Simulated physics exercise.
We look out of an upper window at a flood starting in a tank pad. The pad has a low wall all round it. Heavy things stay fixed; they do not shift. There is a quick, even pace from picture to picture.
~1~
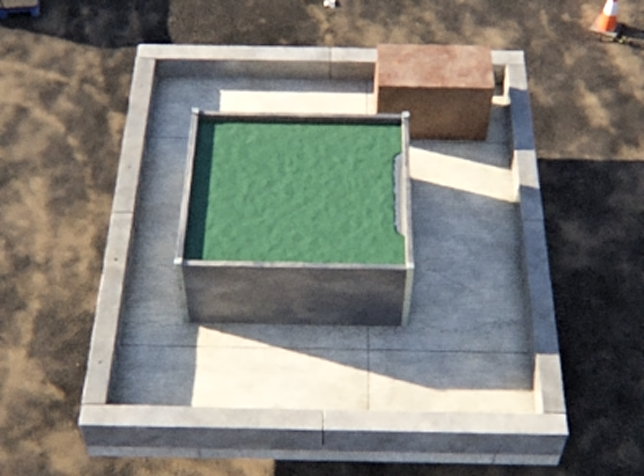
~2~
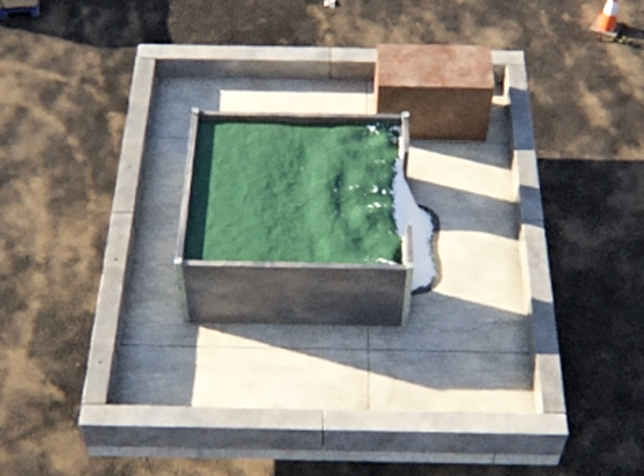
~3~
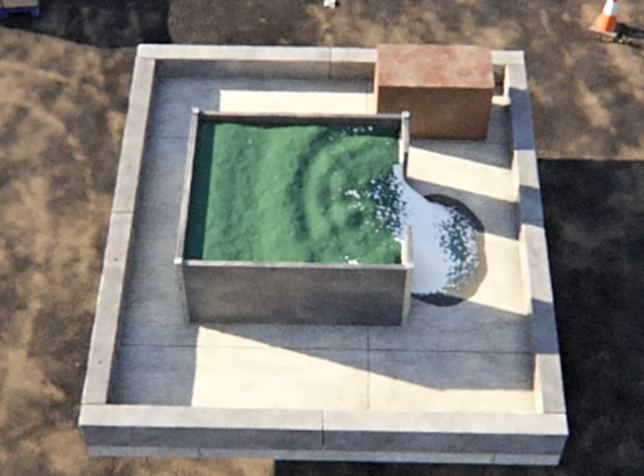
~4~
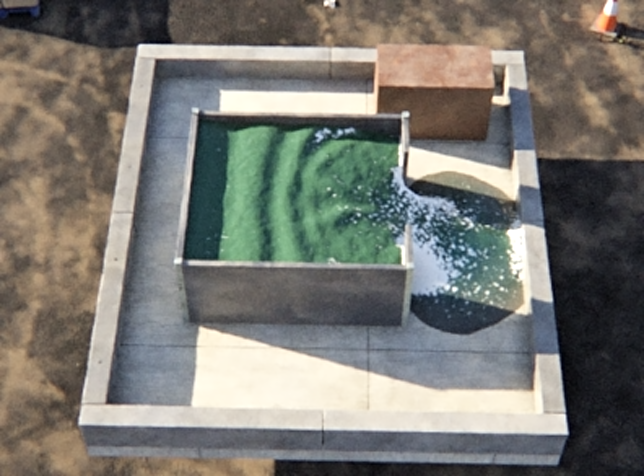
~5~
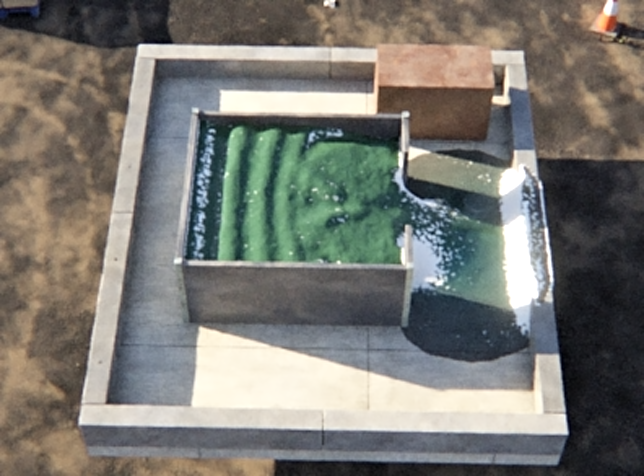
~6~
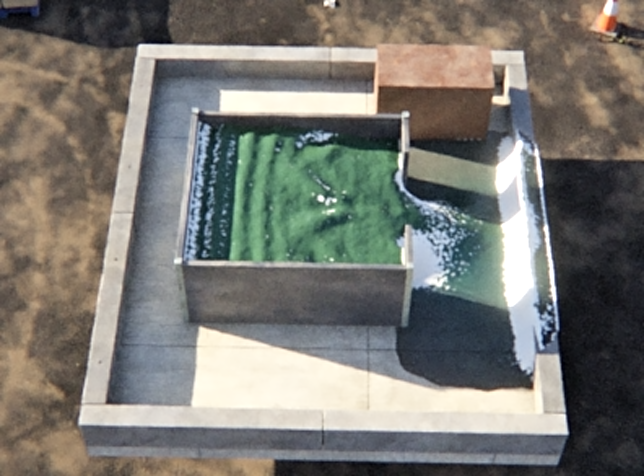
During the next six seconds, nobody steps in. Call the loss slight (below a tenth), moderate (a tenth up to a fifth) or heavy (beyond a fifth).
Moderate.
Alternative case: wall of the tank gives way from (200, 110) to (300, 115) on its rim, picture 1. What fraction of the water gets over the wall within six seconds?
Around 22 in a hundred.
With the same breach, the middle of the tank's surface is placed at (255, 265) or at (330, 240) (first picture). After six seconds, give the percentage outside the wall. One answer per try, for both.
14%, then 22%.
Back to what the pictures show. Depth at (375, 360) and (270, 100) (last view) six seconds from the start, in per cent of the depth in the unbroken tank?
8 and 18 %, in that order.
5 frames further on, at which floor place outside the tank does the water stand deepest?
At about (518, 246).
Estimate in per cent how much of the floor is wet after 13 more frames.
80 %.
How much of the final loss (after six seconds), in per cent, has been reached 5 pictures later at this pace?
Approximately 20 %.
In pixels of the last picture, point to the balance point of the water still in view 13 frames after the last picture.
Near (354, 246) in the last view.
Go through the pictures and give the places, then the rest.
In the first picture, still water in the open tank at (298, 191).
In the second picture, water pours out at (401, 229) and has run to (424, 287).
In the third picture, water pours out at (401, 230) and has run to (478, 275).
In the fourth picture, the front is at (514, 209), out from the gap at (401, 231).
In the fifth picture, the front is at (527, 339), out from the gap at (401, 231).
In the sixth picture, water pours out at (401, 230) and has run to (532, 382).
A moment on, water covers 30 % of the floor; the low wall has let 1 % over.
Next, water covers 35 % of the floor; the low wall has let 3 % over.
Then, water covers 70 % of the floor; the low wall has let 13 % over.
Later, water covers 85 % of the floor; the low wall has let 16 % over.
In the end, water covers 80 % of the floor; the low wall has let 16 % over.
